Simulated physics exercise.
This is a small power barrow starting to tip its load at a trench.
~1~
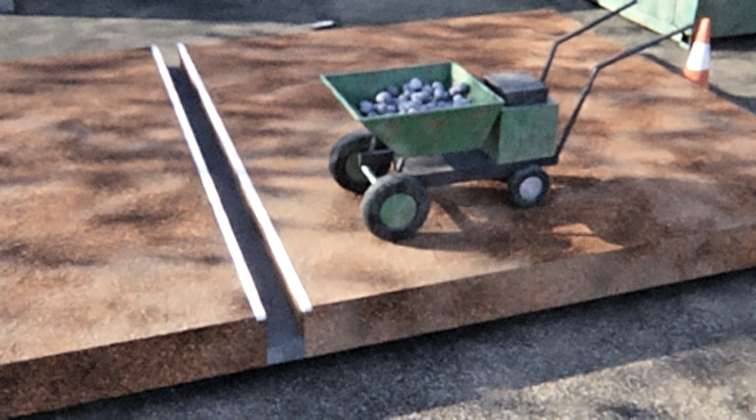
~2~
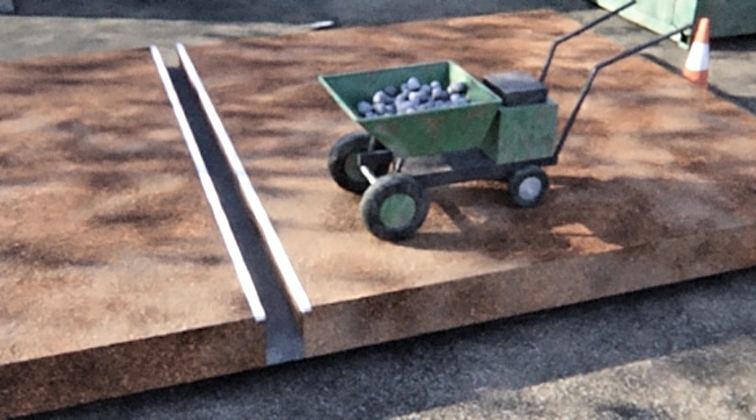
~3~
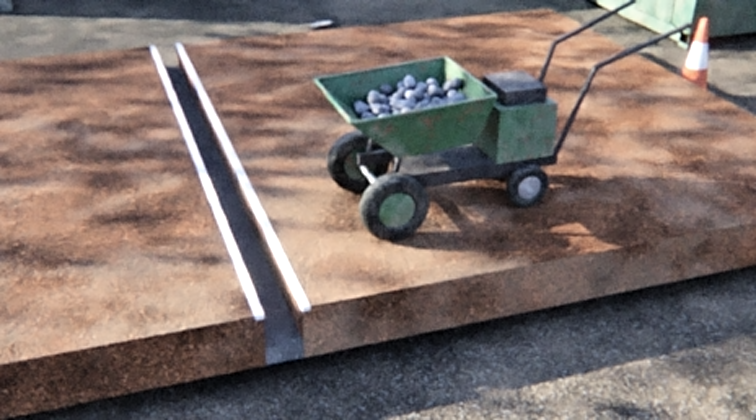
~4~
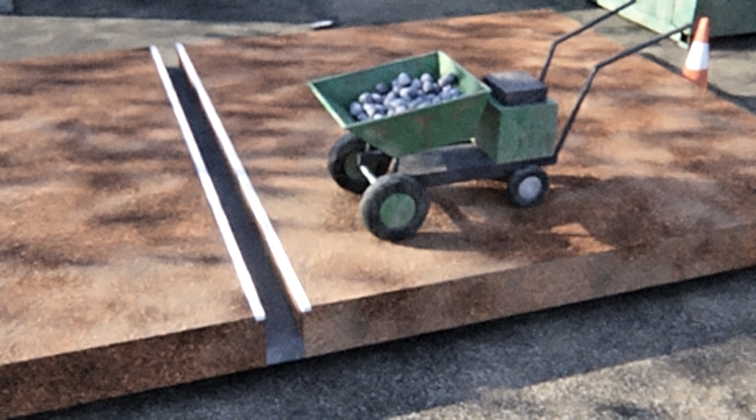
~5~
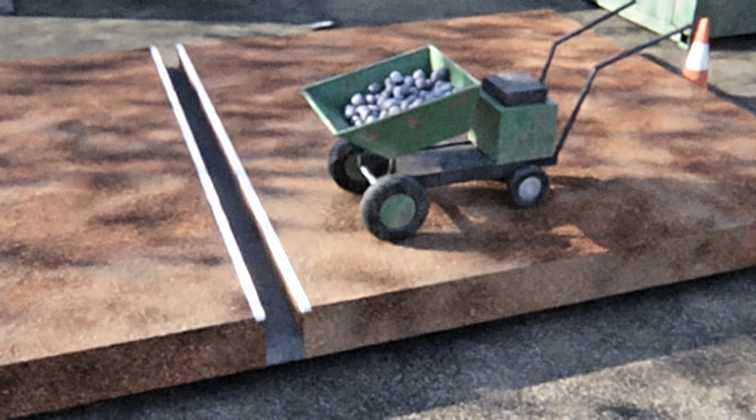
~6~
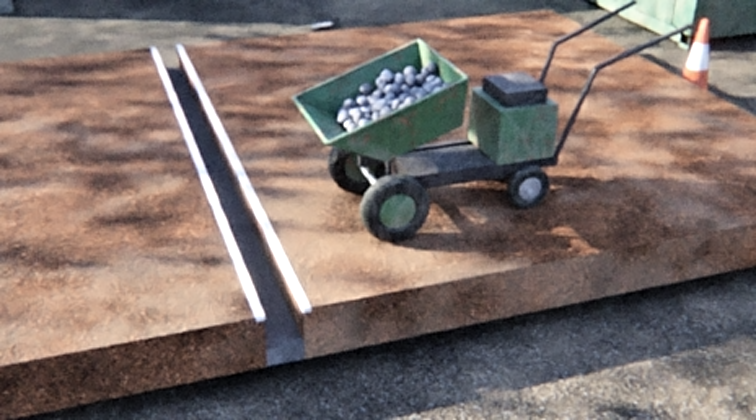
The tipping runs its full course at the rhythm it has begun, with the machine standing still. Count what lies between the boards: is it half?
Between the edges lies more than half of the load.
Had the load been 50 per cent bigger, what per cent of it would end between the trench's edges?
About 60 per cent.
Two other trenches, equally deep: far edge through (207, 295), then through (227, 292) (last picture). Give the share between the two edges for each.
Roughly 90 per cent, and 90 per cent.
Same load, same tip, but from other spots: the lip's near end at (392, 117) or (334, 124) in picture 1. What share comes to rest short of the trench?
First some 30, then 0 per cent.
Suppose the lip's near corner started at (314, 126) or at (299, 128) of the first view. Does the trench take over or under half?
One: Below a half. Two: Less than half.
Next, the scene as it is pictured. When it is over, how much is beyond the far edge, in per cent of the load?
Roughly 5 in a hundred.
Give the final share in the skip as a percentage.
Some 15 per cent.
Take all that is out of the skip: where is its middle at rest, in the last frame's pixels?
Close to (250, 249).
Just after the last frame, skip tipped steeply; every one in the skip.
A moment on, skip tipped right over; roughly a third in the skip; just a few short of the trench; roughly half in or heaped over the trench; just a few beyond it.
Further on, skip tipped right over; about a tenth in the skip; about a tenth short of the trench; the larger part in or heaped over the trench; about a tenth beyond it.
When it is over, skip tipped right over; about a tenth in the skip; about a tenth short of the trench; the larger part in or heaped over the trench; about a tenth beyond it.
